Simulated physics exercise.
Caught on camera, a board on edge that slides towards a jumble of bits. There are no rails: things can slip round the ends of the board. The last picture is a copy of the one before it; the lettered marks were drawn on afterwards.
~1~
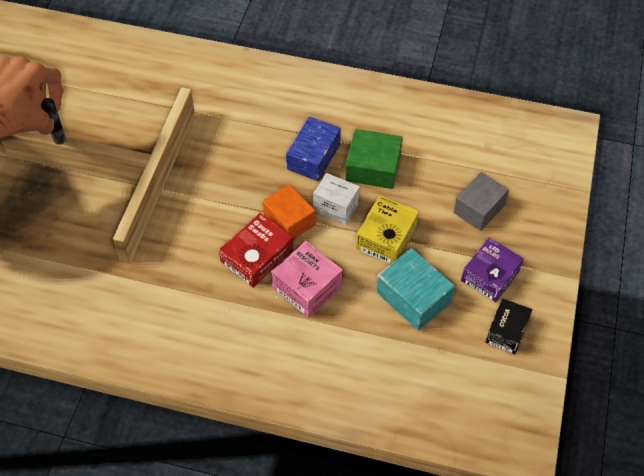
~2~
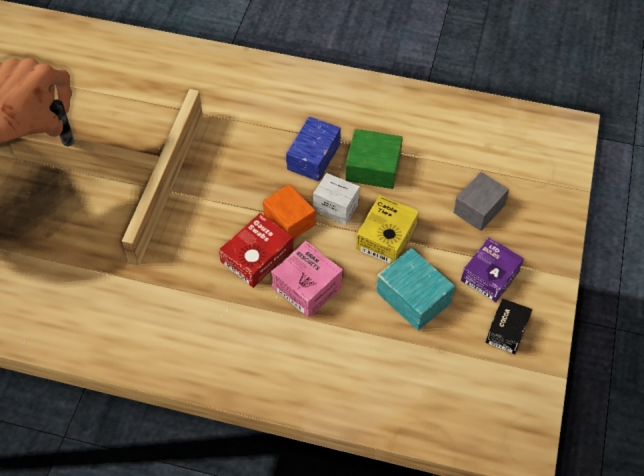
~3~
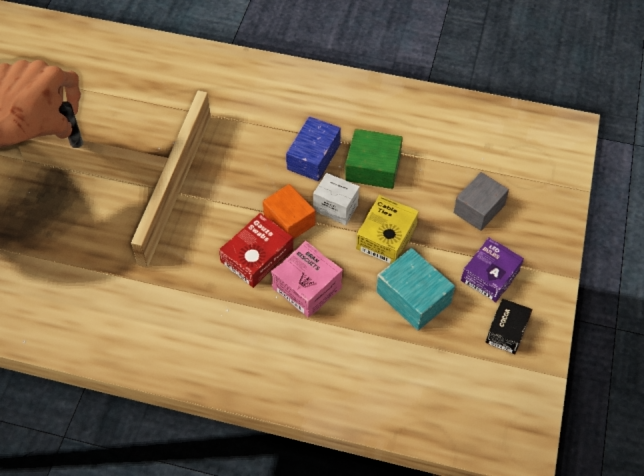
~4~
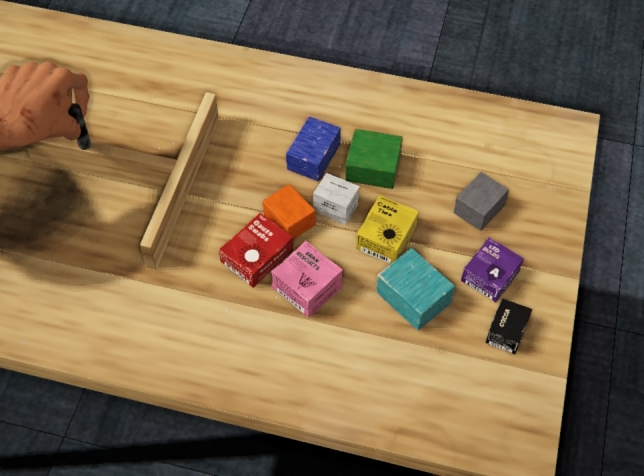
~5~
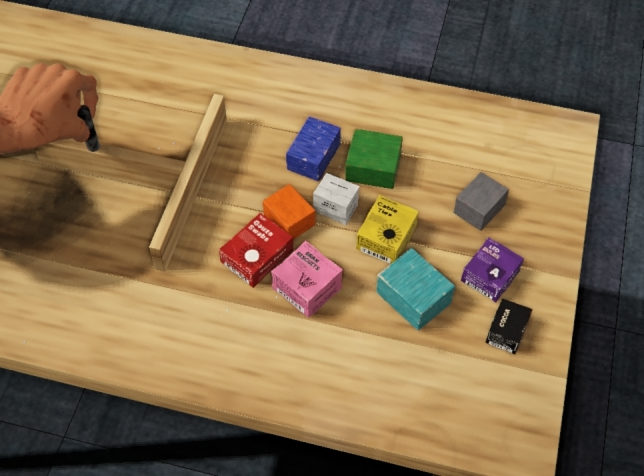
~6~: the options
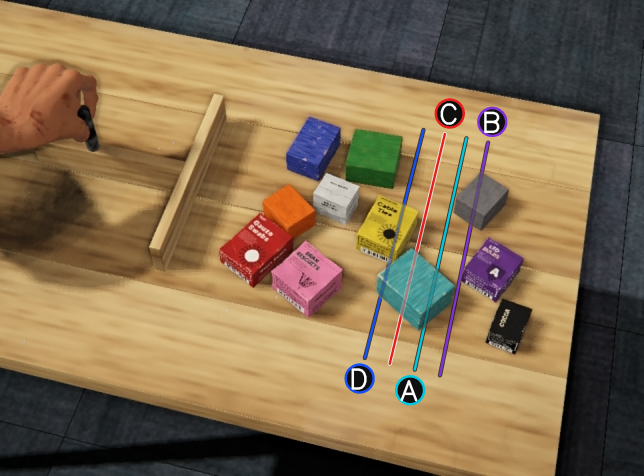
A hand reaches in at the left edge of a pale wooden table, seen from above at an angle over dark floor tiles. To the right of an upright wooden board sit blue, green, white, orange, red, pink, yellow and teal boxes and blocks, with grey, purple and black ones farther right. The board slides steadily rightward a short way towards the still cluster, the hand moving along behind it, while the camera stays fixed.
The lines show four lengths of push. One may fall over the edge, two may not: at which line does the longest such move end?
Up to line A.
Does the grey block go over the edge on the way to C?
No.
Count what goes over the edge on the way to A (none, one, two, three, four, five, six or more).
One.
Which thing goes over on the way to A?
The black packet.
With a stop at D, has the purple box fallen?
By then, no.
On the marked copy, A at (443, 245); B at (466, 250); C at (419, 240); D at (396, 235).
Following A. Soon after the start, board (279, 186); blue block (322, 150); pink packet (332, 288).
Later, board (372, 205); black packet (535, 337); turquoise block (492, 312).
In the end, board (442, 220); black packet over the edge; turquoise block (563, 328); one fallen.
As for the rest, B drops two; C is within the limit but short; D is within the limit but short.
